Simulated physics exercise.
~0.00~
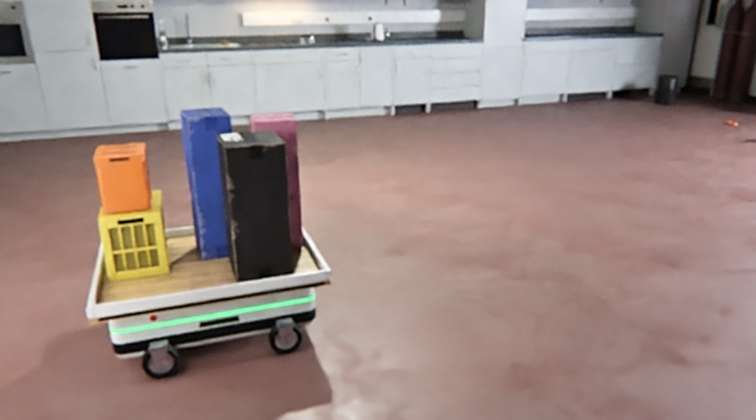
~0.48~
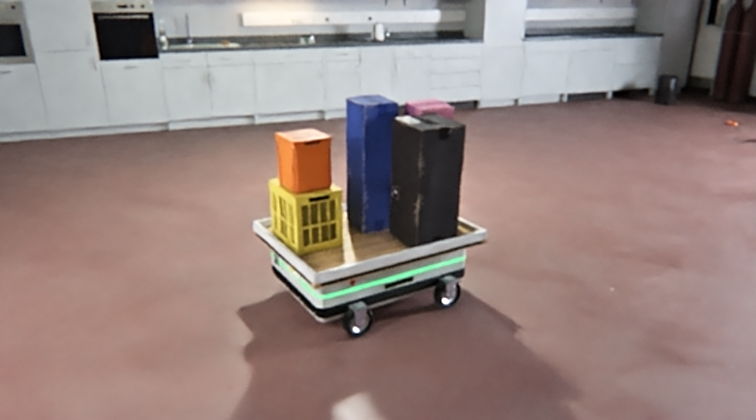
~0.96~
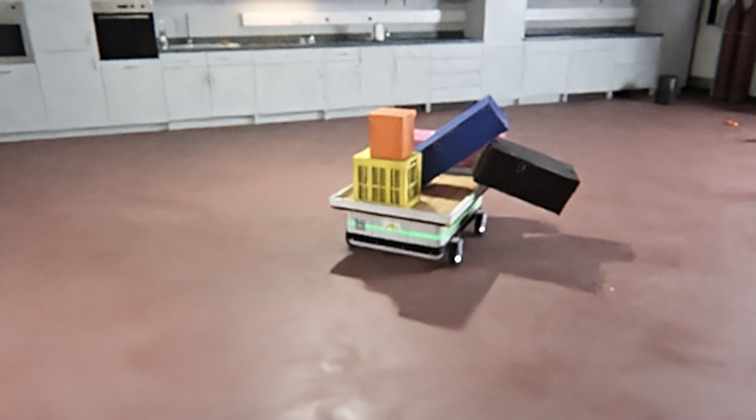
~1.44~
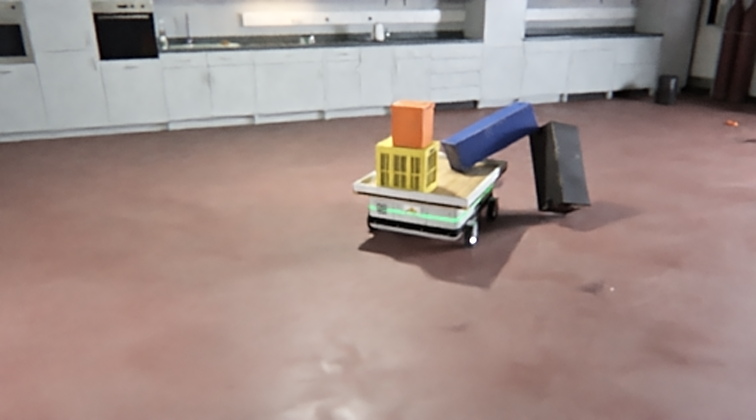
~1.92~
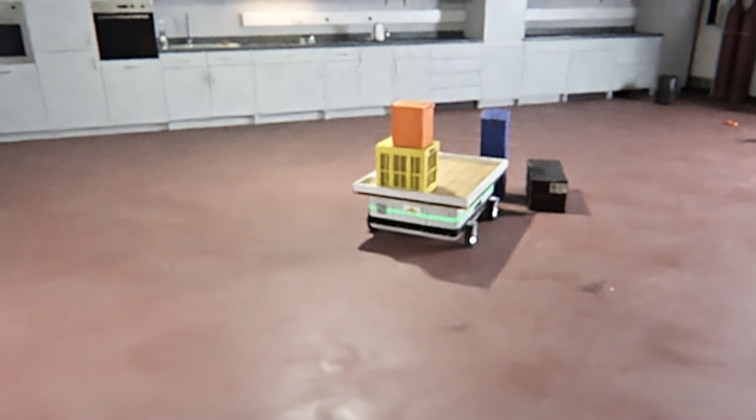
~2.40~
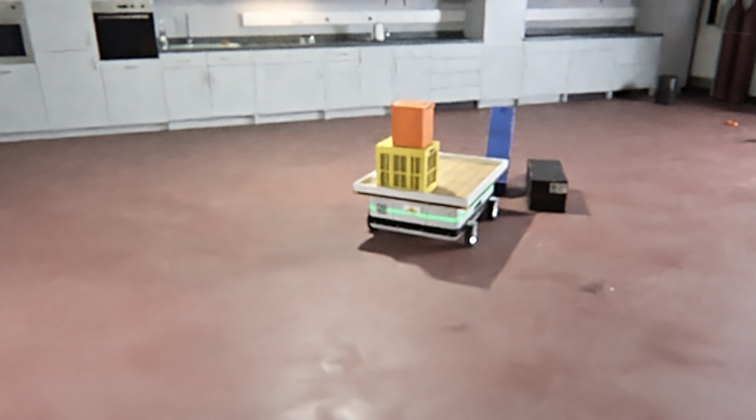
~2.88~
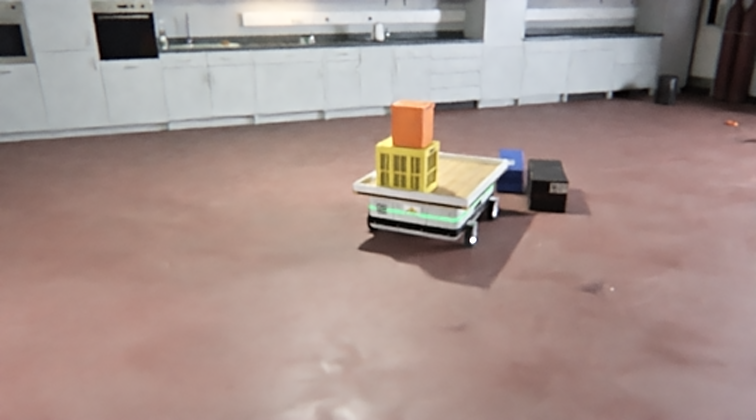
Flat cart curving away across a red floor, tall black, pink and blue boxes toppling off while yellow and orange crates stay aboard.
